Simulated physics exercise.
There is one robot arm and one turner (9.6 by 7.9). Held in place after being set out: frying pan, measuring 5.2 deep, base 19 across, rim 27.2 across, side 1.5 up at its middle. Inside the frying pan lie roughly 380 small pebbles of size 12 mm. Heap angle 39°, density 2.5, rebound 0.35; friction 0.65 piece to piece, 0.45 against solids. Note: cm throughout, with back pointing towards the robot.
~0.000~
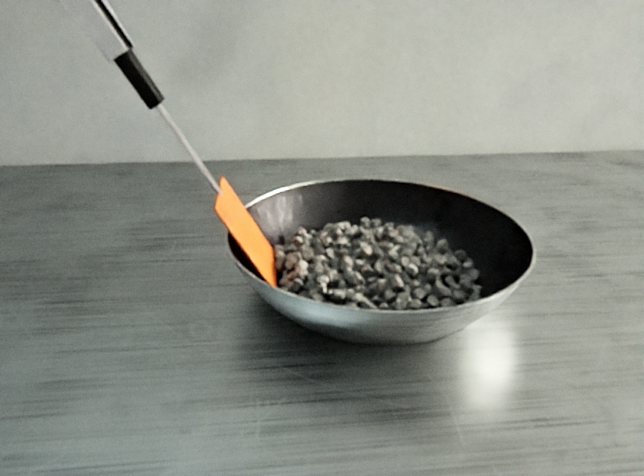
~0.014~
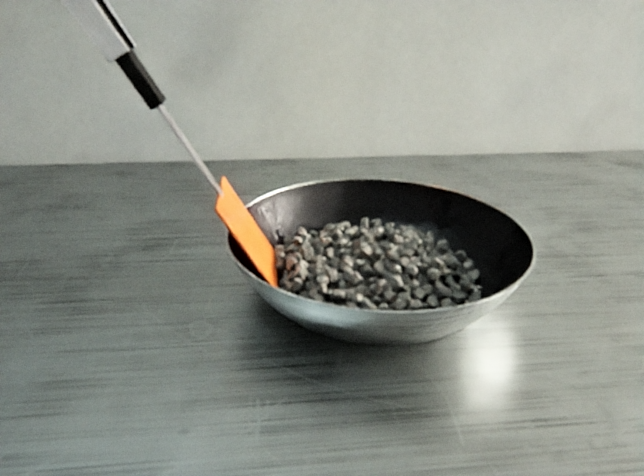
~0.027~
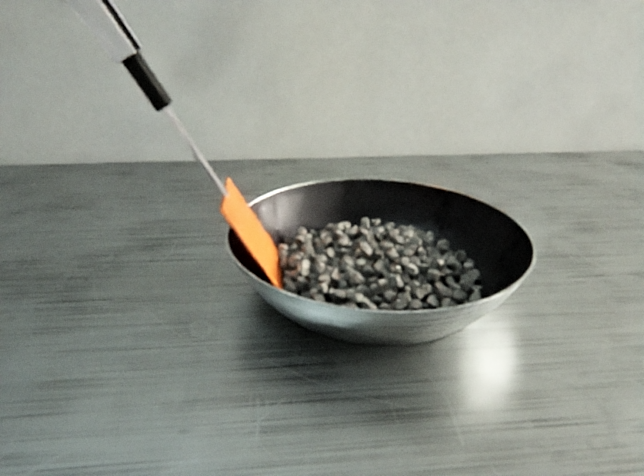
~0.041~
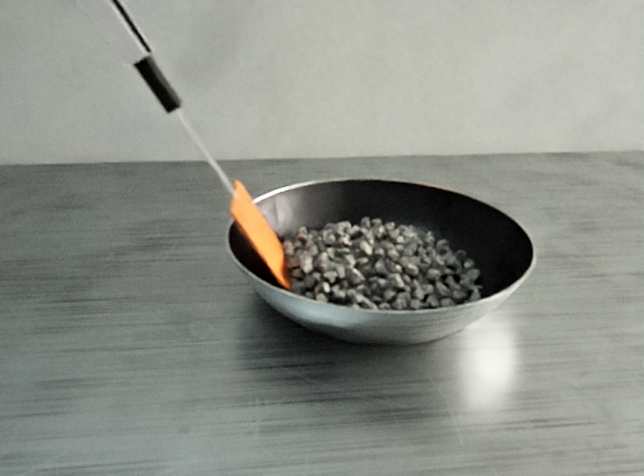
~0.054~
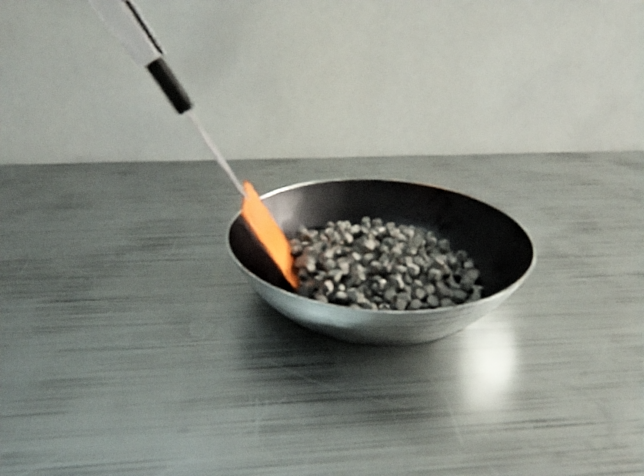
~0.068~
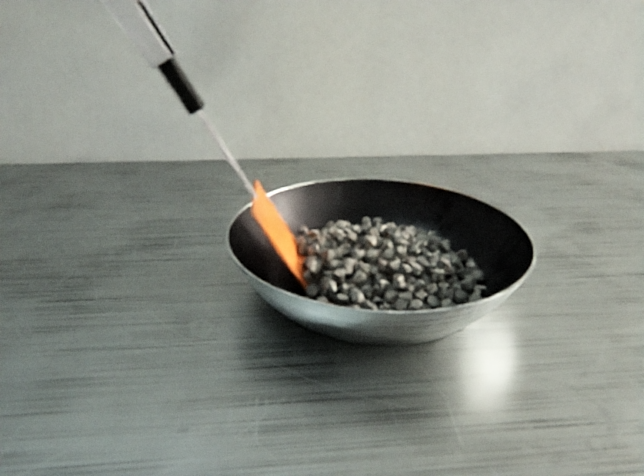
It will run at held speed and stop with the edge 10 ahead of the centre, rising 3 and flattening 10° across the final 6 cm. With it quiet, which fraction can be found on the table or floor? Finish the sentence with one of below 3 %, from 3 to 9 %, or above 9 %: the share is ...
The share is above 9 %.
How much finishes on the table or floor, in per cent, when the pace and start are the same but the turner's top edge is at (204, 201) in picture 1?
Roughly 15%.
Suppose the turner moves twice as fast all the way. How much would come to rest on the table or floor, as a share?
Some 30 in a hundred.
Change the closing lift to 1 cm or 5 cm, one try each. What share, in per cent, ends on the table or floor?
First try around 20 percent, second try around 15 percent.
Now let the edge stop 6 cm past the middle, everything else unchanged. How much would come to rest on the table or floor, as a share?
Close to 0 per cent would end on the table or floor.
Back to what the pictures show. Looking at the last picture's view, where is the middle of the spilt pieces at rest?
(564, 271), roughly.
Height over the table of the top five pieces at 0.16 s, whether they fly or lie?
4 cm.
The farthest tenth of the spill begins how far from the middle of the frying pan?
Seen from above, roughly 25 cm.
After 0.16 s, sloping 61°, highest piece 4 above the table; 376 in the frying pan.
After 0.26 s, sloping 58°, highest piece 6 above the table; 376 in the frying pan.
After 0.51 s, sloping 51°, highest piece 7 above the table; 296 in the frying pan, 68 on the table or floor, 12 on the blade or in flight.
After 1.56 s, sloping 51°, highest piece 6 above the table; 294 in the frying pan, 82 on the table or floor.
At rest, 294 in the frying pan, 82 on the table or floor. That is 22 % on the table or floor.
